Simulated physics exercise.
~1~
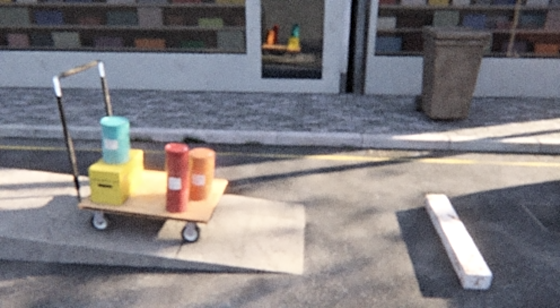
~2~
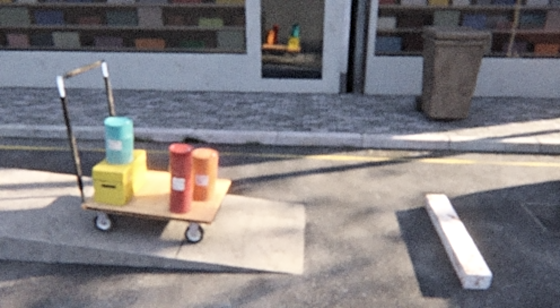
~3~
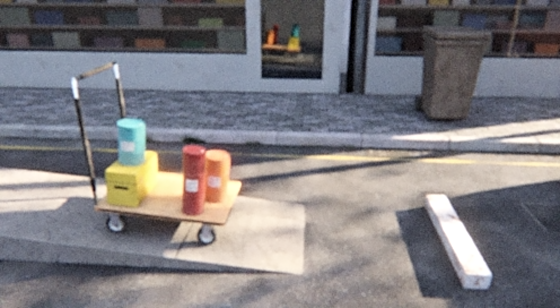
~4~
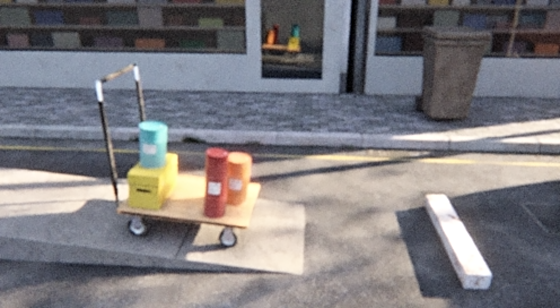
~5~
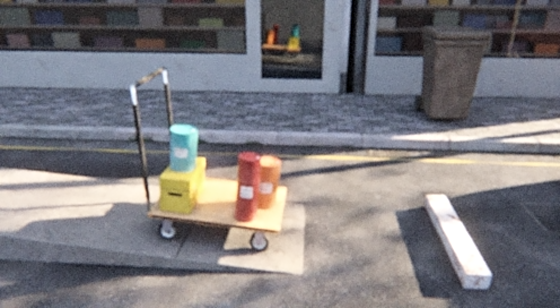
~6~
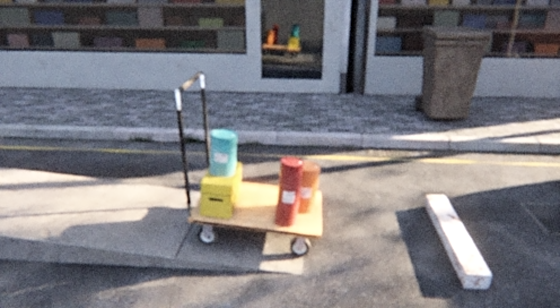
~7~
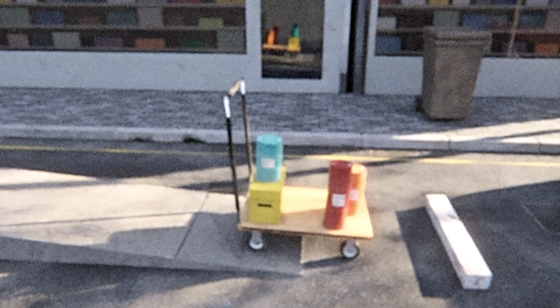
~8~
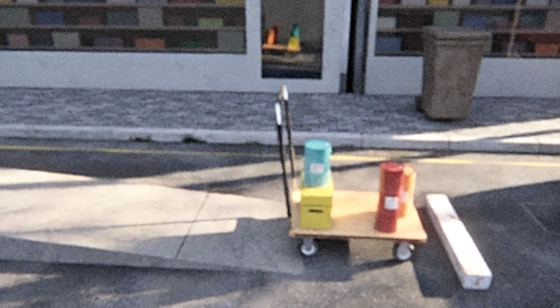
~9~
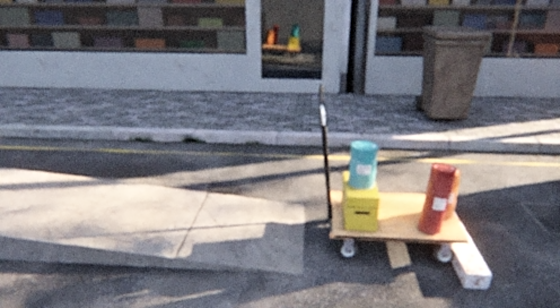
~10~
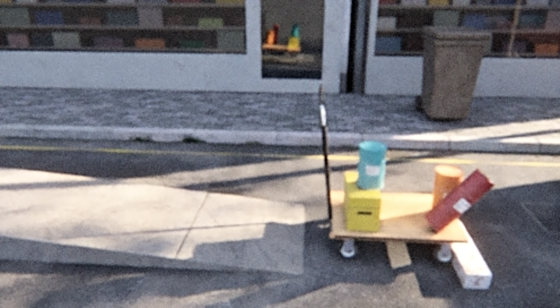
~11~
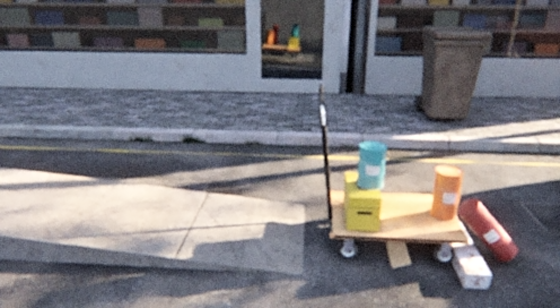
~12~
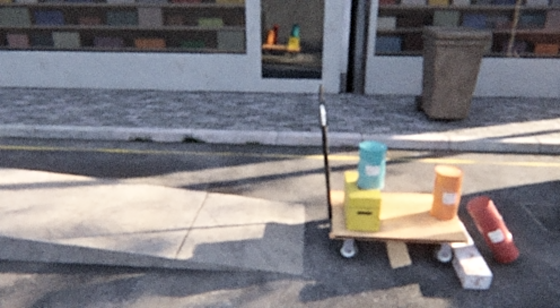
Trolley carrying canisters and a yellow toolbox rolling right down a ramp, stopping at a white kerb, the red canister toppling off.
